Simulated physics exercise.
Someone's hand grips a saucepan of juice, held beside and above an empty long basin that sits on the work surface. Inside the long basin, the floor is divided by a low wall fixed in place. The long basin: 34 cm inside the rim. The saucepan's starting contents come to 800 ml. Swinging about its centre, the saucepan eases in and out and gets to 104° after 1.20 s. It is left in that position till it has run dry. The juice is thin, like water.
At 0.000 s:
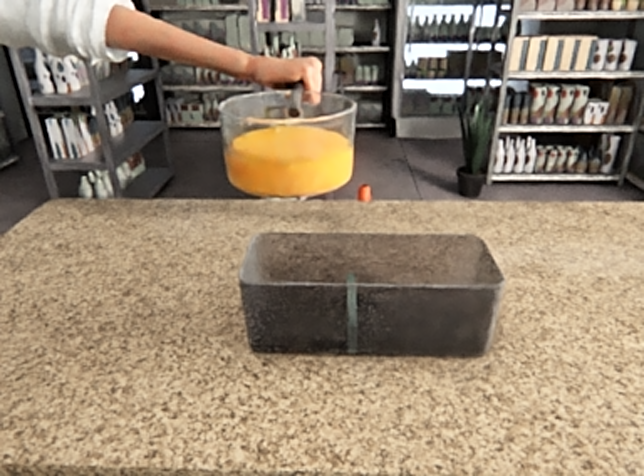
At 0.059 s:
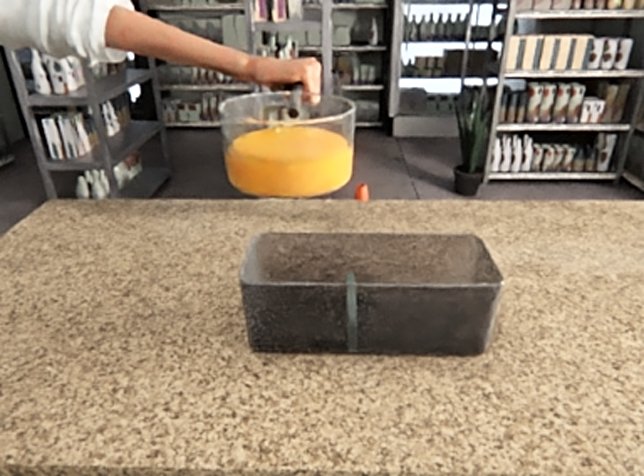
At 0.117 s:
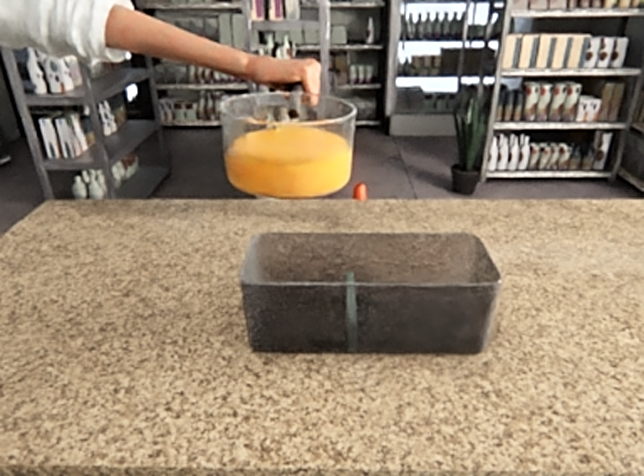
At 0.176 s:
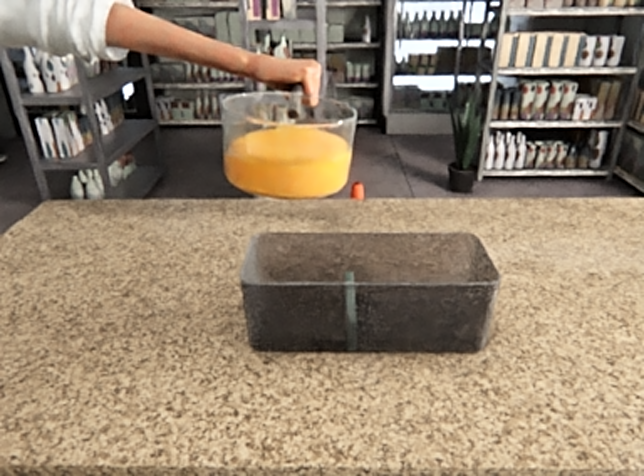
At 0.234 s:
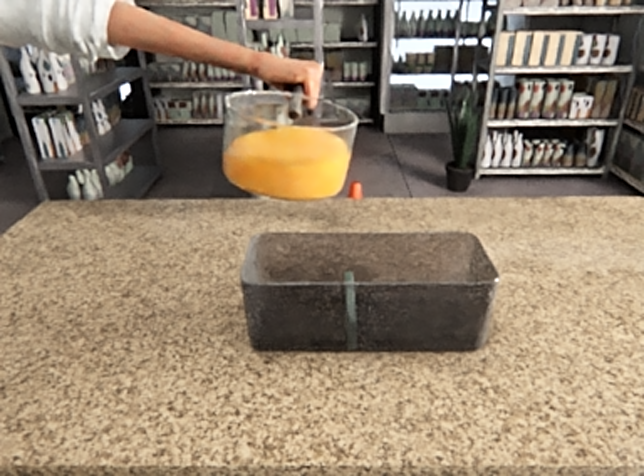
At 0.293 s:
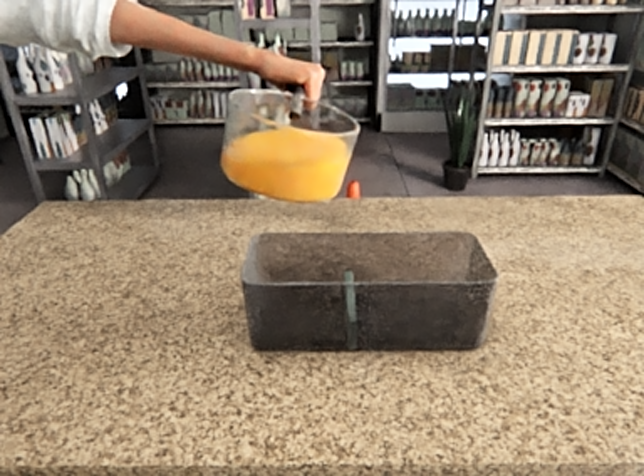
A hand tilts a clear saucepan of orange juice rightward above an empty long basin.
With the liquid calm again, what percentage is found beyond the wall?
Beyond the wall there is roughly 95 percent.
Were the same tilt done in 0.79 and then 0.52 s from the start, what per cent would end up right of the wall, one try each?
In turn about 90 and 85 per cent.
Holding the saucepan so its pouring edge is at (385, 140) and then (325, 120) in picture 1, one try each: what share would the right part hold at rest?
In order, 95 and 65 per cent.
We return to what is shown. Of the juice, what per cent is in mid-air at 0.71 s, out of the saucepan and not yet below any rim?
Close to 24 in a hundred.
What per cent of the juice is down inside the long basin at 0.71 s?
Near 2 in a hundred.
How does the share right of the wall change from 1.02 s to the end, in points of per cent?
Net gain of about 34.
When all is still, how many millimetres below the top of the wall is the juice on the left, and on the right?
About 46 mm left, about 16 mm right.
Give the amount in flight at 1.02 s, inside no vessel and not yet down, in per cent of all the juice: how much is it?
I'd say some 18 per cent is in the air.
After 0.71 s the tilt is 67° and 74 per cent is still to pour, 0 is left of the wall and 2 right of it.
After 1.02 s the tilt is 99° and 20 per cent is still to pour, 1 is left of the wall and 61 right of it.
After 1.35 s the tilt is 104° and 2 per cent is still to pour, 4 is left of the wall and 91 right of it.
After 1.70 s the tilt is 104° and 0 per cent is still to pour, 4 is left of the wall and 95 right of it.
In the end 4 per cent lies left of the wall, 95 right of it and 1 outside.
